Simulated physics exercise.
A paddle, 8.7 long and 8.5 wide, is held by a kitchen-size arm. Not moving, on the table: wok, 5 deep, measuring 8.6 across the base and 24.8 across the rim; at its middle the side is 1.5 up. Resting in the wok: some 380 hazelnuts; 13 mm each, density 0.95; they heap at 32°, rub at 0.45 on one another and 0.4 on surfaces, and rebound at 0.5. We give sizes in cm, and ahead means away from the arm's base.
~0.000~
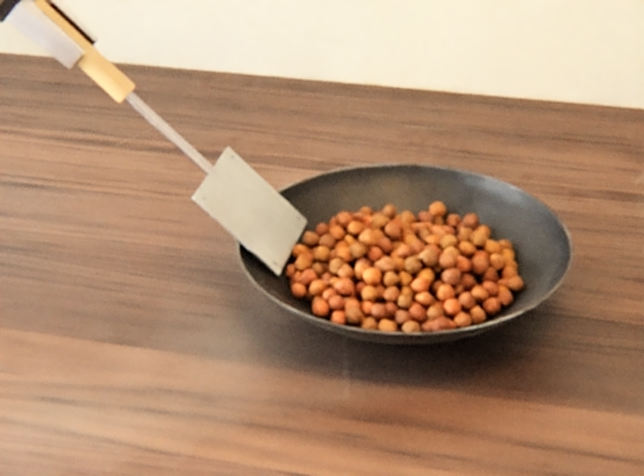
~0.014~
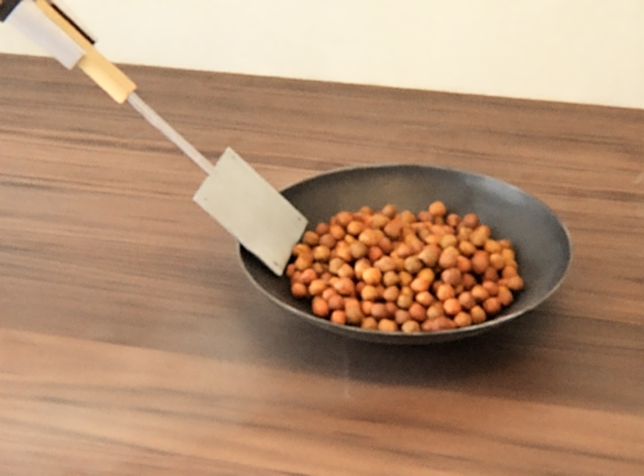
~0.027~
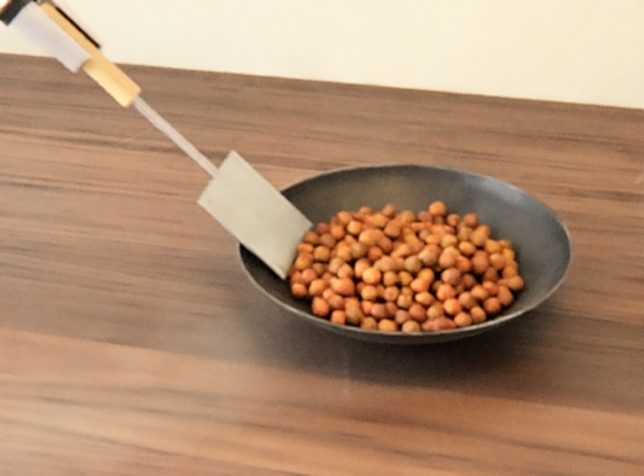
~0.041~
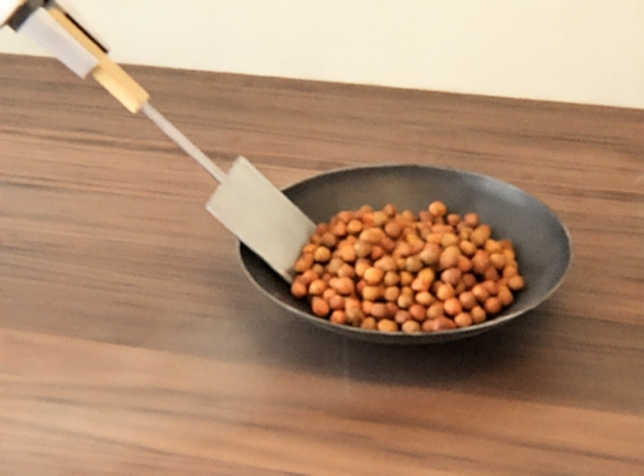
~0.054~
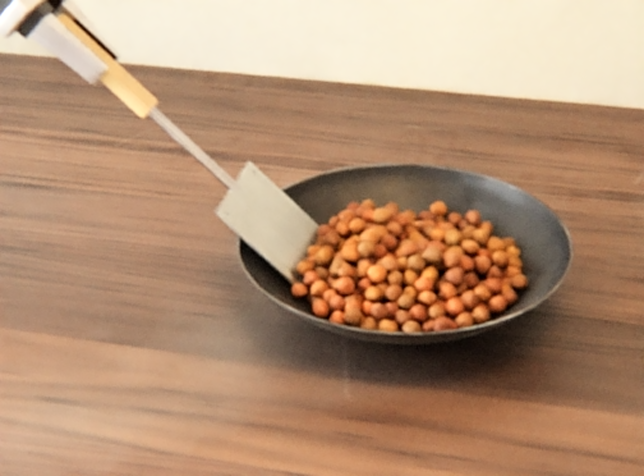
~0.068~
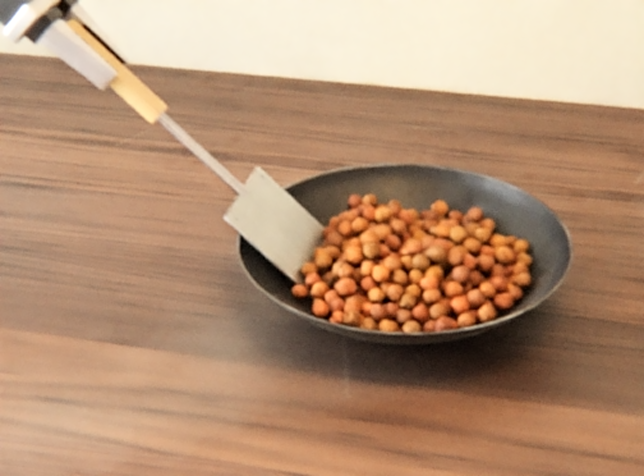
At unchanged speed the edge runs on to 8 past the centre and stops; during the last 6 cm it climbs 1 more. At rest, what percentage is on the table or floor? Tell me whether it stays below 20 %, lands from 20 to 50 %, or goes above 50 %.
It lands from 20 to 50 %.
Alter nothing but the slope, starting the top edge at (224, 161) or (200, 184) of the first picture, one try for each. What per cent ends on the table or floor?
Roughly 40% and 30%.
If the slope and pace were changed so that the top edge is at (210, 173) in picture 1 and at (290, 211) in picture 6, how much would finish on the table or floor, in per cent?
Around 60 per cent finishes there.
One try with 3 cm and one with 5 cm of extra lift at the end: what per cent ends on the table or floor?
I'd put it near 35 in a hundred, then near 30 in a hundred.
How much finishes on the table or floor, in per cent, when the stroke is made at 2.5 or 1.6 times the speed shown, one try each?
Try one about 65 %, try two about 50 %.
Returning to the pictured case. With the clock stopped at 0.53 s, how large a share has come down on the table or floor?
Fraction noted: Close to 30 per cent.
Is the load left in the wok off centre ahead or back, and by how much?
The balance point is about 4.0 cm ahead.
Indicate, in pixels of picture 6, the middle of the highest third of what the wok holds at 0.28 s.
It is centred at about (510, 242).
After 0.17 s, sloping 43°, highest piece 6 above the table; 376 in the wok.
After 0.28 s, sloping 43°, highest piece 8 above the table; 367 in the wok, 9 on the blade or in flight.
After 0.53 s, sloping 43°, highest piece 7 above the table; 257 in the wok, 113 on the table or floor, 6 on the blade or in flight.
After 1.58 s, sloping 43°, highest piece 7 above the table; 254 in the wok, 122 on the table or floor.
In the end, 254 in the wok, 122 on the table or floor. That is 32 % on the table or floor.
